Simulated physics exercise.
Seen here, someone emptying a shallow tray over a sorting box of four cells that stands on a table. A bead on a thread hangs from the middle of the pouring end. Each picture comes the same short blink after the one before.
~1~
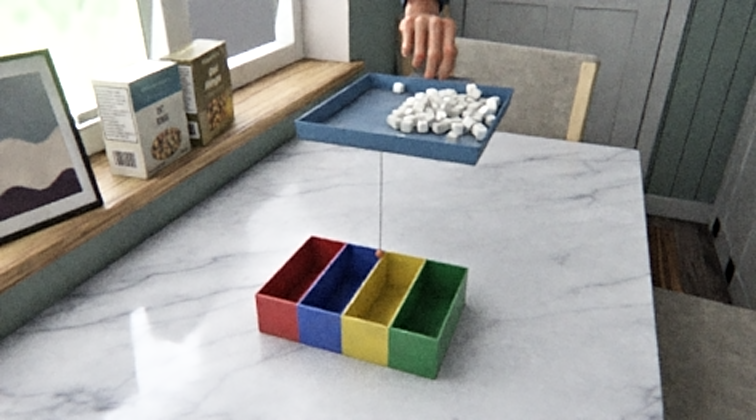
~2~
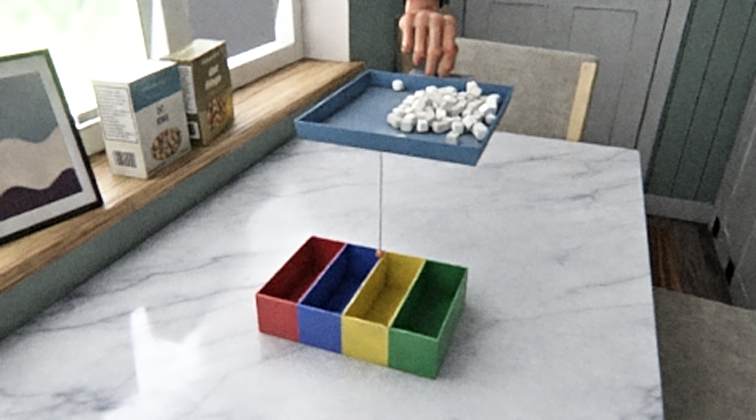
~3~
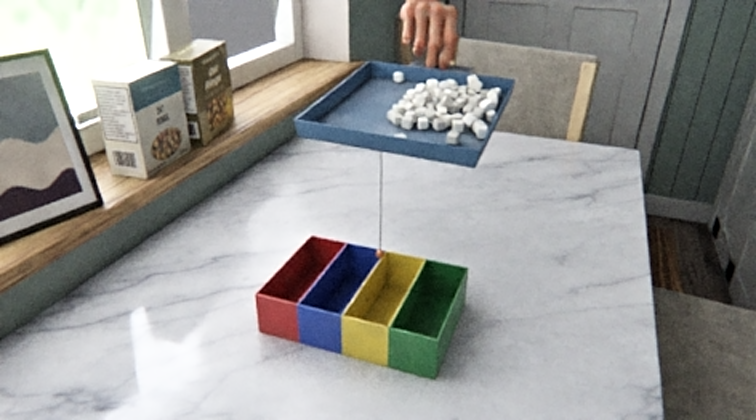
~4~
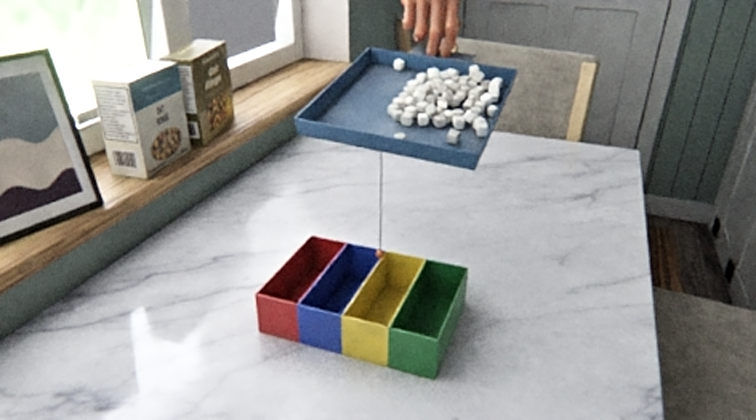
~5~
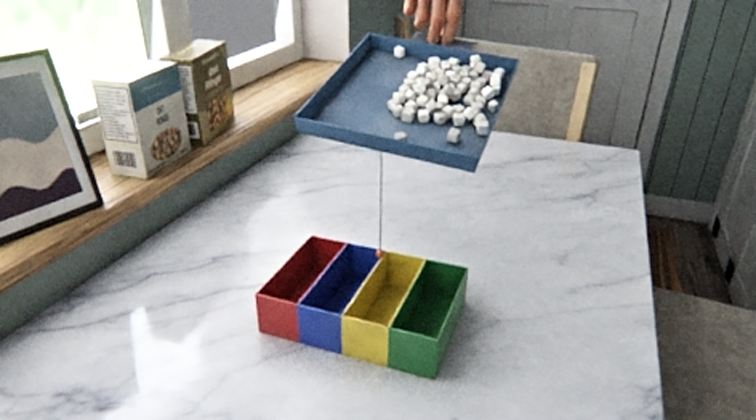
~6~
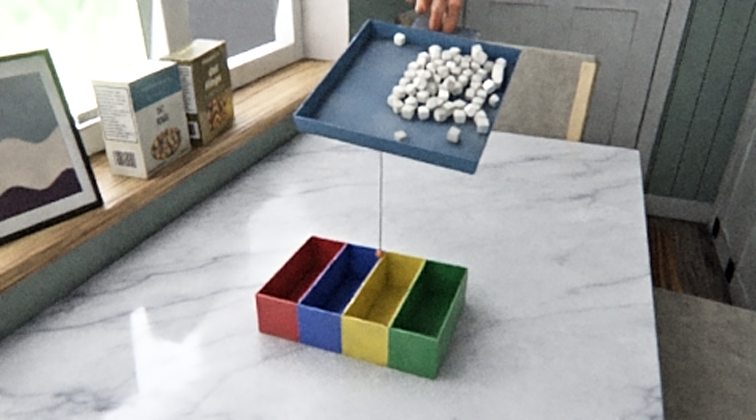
At first, a hand holds the far edge of a level blue tray of small white cubes above a box with red, blue, yellow and green cells. The hand steadily raises the far edge, and the tray tilts toward the viewer, its near right corner dipping lowest while the cubes stay bunched on the right.
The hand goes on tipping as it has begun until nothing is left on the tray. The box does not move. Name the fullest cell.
Fullest: The green cell.
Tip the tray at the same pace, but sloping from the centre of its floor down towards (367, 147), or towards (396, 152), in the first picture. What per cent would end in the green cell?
In turn 10 and 30 in a hundred.
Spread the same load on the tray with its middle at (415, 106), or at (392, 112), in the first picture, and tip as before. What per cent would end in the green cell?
About 40 and 40 per cent.
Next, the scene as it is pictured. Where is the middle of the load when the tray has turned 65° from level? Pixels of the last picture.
Close to (445, 124).
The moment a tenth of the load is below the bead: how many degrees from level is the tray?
Roughly 115°.
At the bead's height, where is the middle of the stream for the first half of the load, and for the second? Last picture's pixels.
Around (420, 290) and then (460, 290).
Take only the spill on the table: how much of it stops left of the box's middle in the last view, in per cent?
Roughly 0 in a hundred.
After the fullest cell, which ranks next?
The runner-up: Yellow.
Soon, tray tipped steeply; all on the tray.
A while on, tray tipped past a quarter turn; nearly all on the tray; a small part in the green cell; a stray few in the blue cell; a stray few falling or outside the box.
Towards the end, tray tipped past a quarter turn; about a third in the green cell; about a quarter in the yellow cell; a stray few in the blue cell; about a third falling or outside the box.
Finally, tray tipped past a quarter turn; about a third in the green cell; about a quarter in the yellow cell; a stray few in the blue cell; none in the red cell; about a third outside the box.
